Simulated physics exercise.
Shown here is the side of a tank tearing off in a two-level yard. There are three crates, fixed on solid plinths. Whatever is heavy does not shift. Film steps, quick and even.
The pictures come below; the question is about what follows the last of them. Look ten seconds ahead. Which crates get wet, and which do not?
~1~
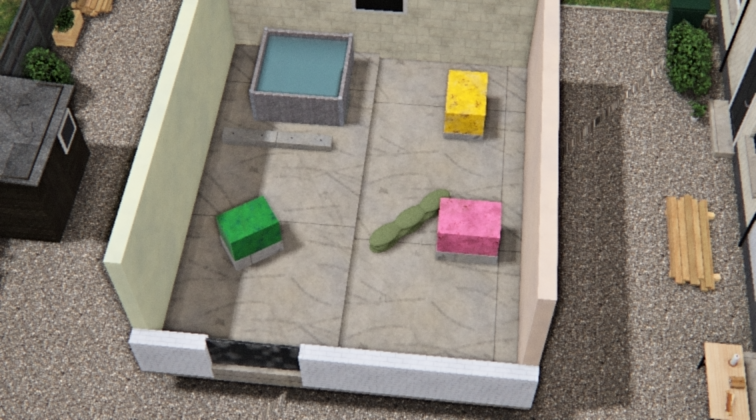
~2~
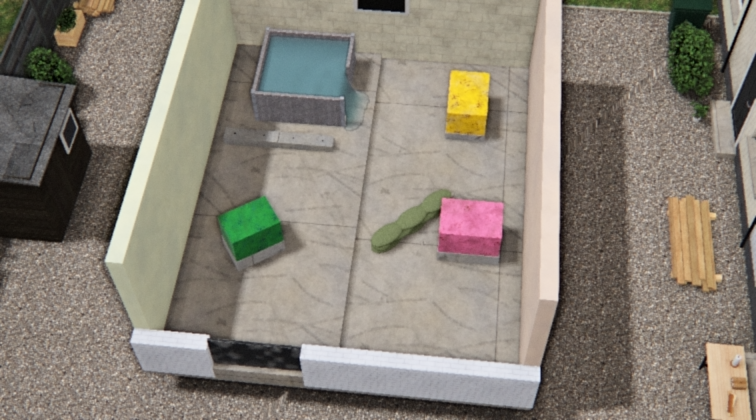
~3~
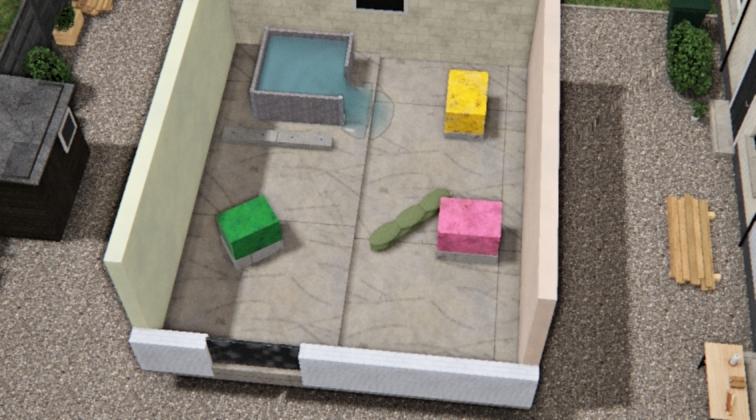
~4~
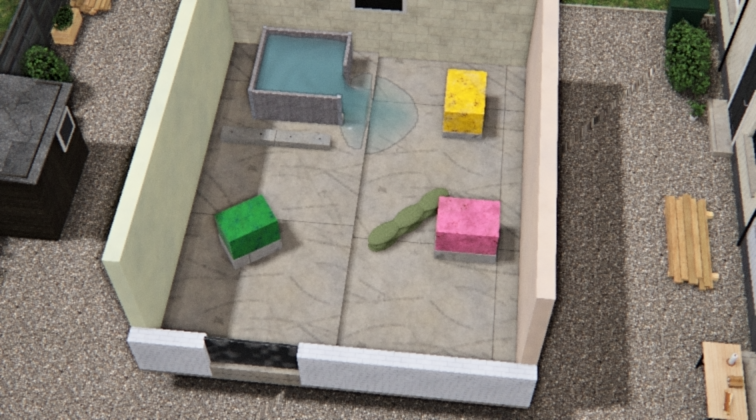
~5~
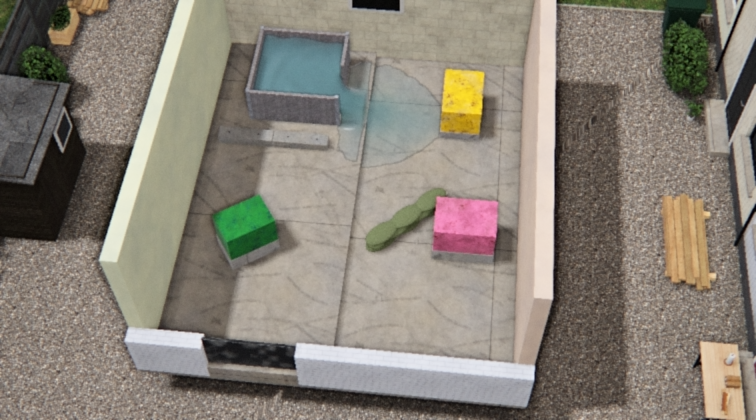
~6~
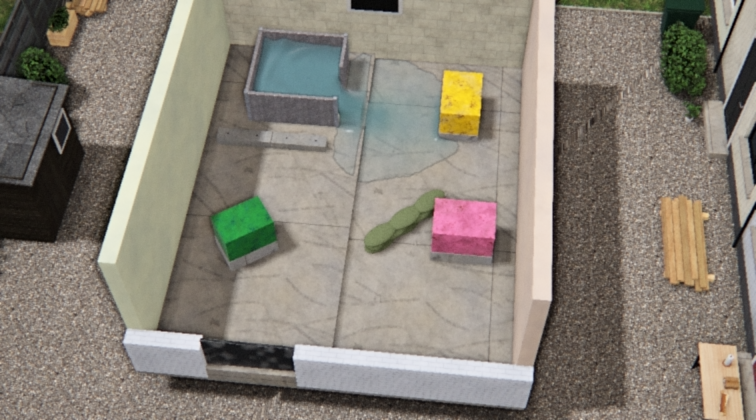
Crate by crate: The green crate does not, the yellow crate does, the pink crate does not.
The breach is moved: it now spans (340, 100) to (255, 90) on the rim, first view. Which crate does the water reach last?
It's the pink-painted one.
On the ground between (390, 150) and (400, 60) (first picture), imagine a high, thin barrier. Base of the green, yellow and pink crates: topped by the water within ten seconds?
Green crate: Untouched, yellow crate: Untouched, pink crate: Untouched.
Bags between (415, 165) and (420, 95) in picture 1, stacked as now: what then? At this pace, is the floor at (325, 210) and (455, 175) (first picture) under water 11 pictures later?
In that order: Unflooded, submerged.
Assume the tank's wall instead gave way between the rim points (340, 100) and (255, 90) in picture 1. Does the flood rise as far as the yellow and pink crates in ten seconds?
The yellow one is not reached; the pink one is not reached.
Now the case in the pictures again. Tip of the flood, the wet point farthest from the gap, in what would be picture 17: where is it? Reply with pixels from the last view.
I'd say at around (506, 311).
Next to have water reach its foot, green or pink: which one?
It's the pink one here.
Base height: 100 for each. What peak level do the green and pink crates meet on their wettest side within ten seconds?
I'd say 0 per cent for the first one and 70 per cent for the second.
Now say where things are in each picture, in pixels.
The first picture shows the water tank at (303, 66) is whole and still.
In the second picture, water pours out at (344, 99) and has run to (355, 126).
In the third picture, the front is at (390, 107), out from the gap at (343, 100).
In the fourth picture, the front is at (414, 118), out from the gap at (341, 100).
In the fifth picture, the front is at (440, 131), out from the gap at (339, 100).
In the sixth picture, water pours out at (338, 102) and has run to (451, 149).
A moment on, water covers 25 % of the floor; the green crate not reached, the yellow crate water round its plinth, the pink crate not reached.
Next, water covers 30 % of the floor; the green crate not reached, the yellow crate water round its plinth, the pink crate water round its plinth.
Then, water covers 40 % of the floor; the green crate not reached, the yellow crate water round its plinth, the pink crate water round its plinth.
Later, water covers 45 % of the floor; the green crate not reached, the yellow crate water round its plinth, the pink crate water round its plinth.
In the end, water covers 50 % of the floor; the green crate stayed above the water, the yellow crate was topped, the pink crate stayed above the water.
